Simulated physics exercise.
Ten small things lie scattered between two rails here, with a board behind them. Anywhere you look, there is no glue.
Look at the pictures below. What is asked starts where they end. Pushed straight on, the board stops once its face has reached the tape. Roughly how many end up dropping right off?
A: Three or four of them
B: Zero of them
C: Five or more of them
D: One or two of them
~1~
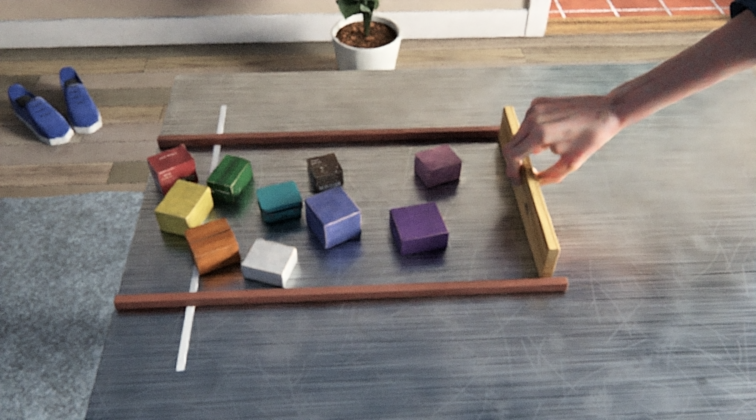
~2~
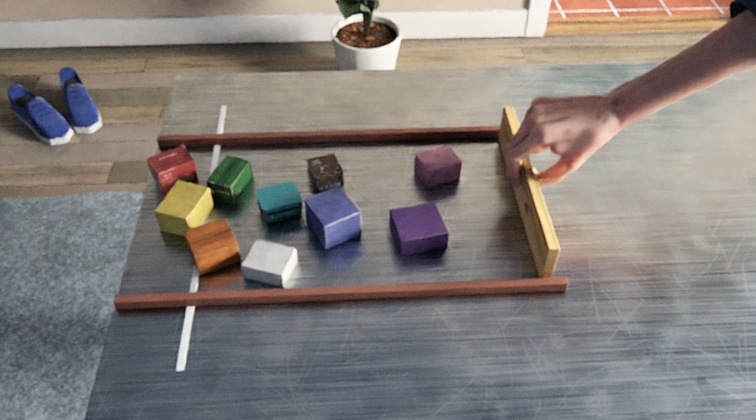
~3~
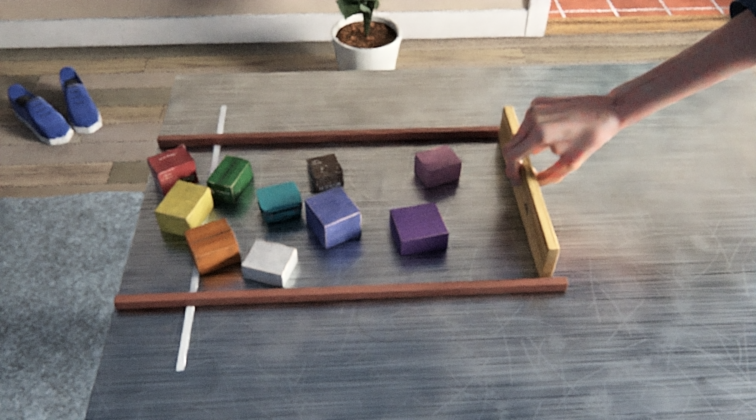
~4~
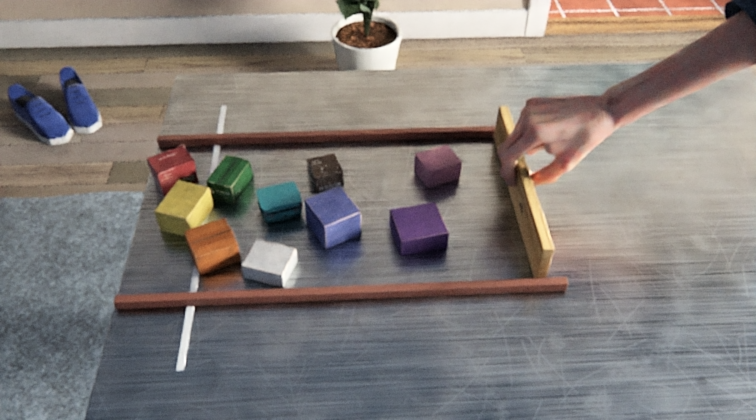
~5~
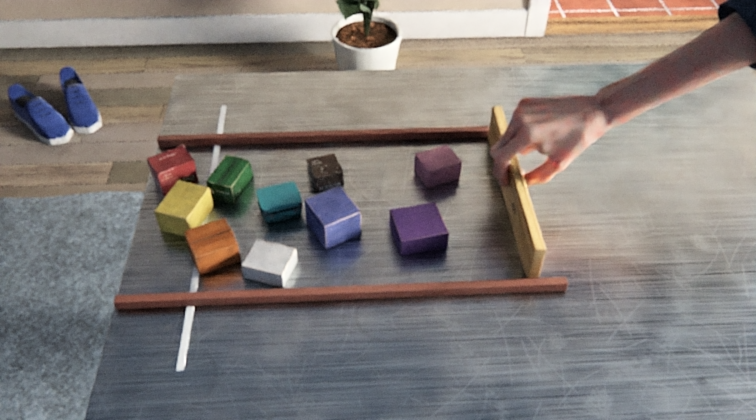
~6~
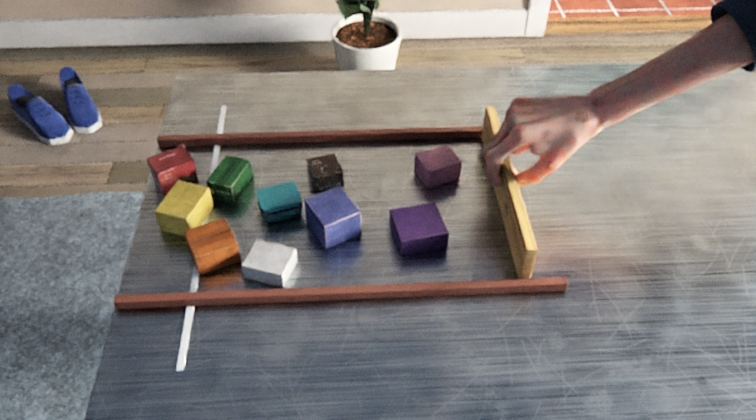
Option A: Three or four of them.
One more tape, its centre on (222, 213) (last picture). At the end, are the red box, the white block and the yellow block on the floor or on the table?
Red box goes off, white block stays put, yellow block goes off.
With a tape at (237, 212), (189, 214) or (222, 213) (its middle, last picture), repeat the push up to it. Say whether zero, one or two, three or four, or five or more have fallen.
Taking the places one by one, it comes to just one or two; 5 or more; three or four.
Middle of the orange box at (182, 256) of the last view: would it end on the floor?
Here the orange box stays aboard.
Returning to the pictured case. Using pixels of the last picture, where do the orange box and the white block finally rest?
The orange box stops around (124, 270); the white block around (172, 274).
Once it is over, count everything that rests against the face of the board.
At rest, 4 are in contact.
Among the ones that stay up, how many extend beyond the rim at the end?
Things overhanging at the end: 3.
Soon after, none off yet; red box at rest near (173, 170); yellow block at rest near (185, 209); orange box at rest near (213, 246).
In the end, the number that fall off is three or four; gone, green box, yellow block and red box.
